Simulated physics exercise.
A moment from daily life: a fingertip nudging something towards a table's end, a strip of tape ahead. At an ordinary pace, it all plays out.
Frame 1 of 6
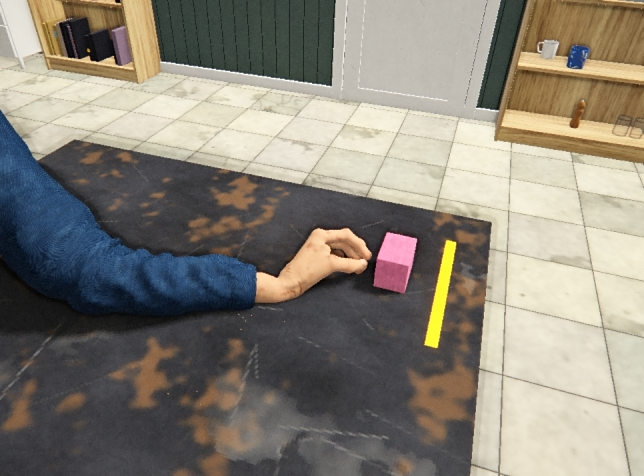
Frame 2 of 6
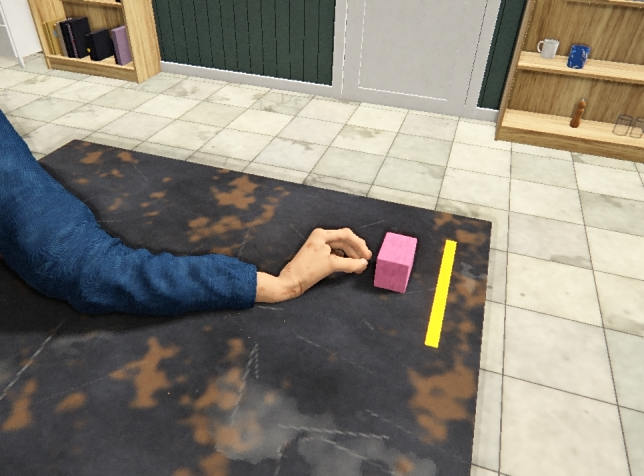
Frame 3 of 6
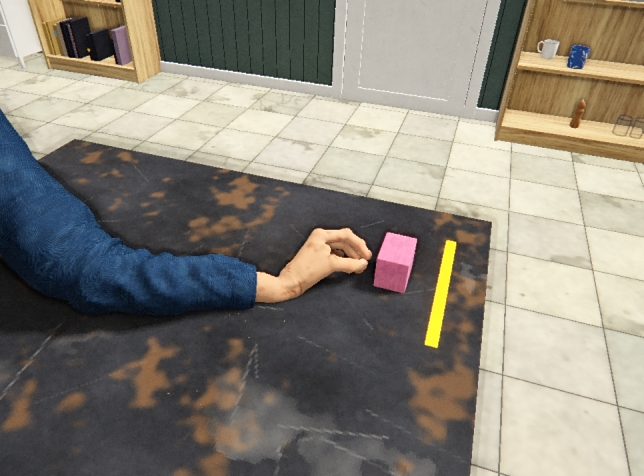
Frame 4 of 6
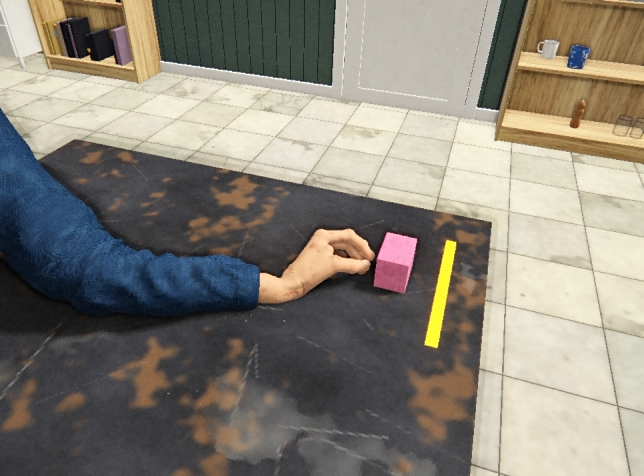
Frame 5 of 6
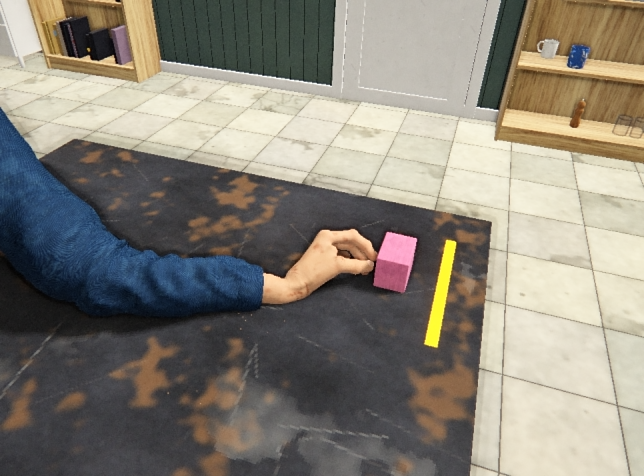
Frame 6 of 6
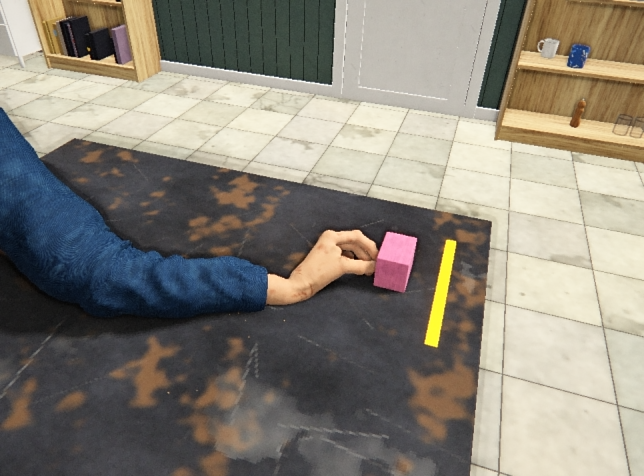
The footage shows a hand in a blue sleeve resting on a dark, rust-patched tabletop, creeping slightly right until its fingers meet a pink block, which stays still to the left of a yellow tape strip.
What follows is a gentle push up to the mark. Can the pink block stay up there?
The pink block is still on the table.
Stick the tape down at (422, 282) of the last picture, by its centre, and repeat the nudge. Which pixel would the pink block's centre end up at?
(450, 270).
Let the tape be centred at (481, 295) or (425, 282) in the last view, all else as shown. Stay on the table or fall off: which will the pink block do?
Try one: It is lost over the side; try two: It never leaves the tabletop.
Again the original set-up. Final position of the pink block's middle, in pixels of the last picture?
Its middle settles near (468, 278) in the last picture.
Then, 0.34 s past the last view, pink block travelled a little near (415, 266).
Then, 0.72 s past the last view, pink block travelled about its own width near (442, 272).
Then, 1.04 s past the last view, pink block travelled about its own width near (465, 277).
Finally, the pink block stays on the table, near (468, 278).
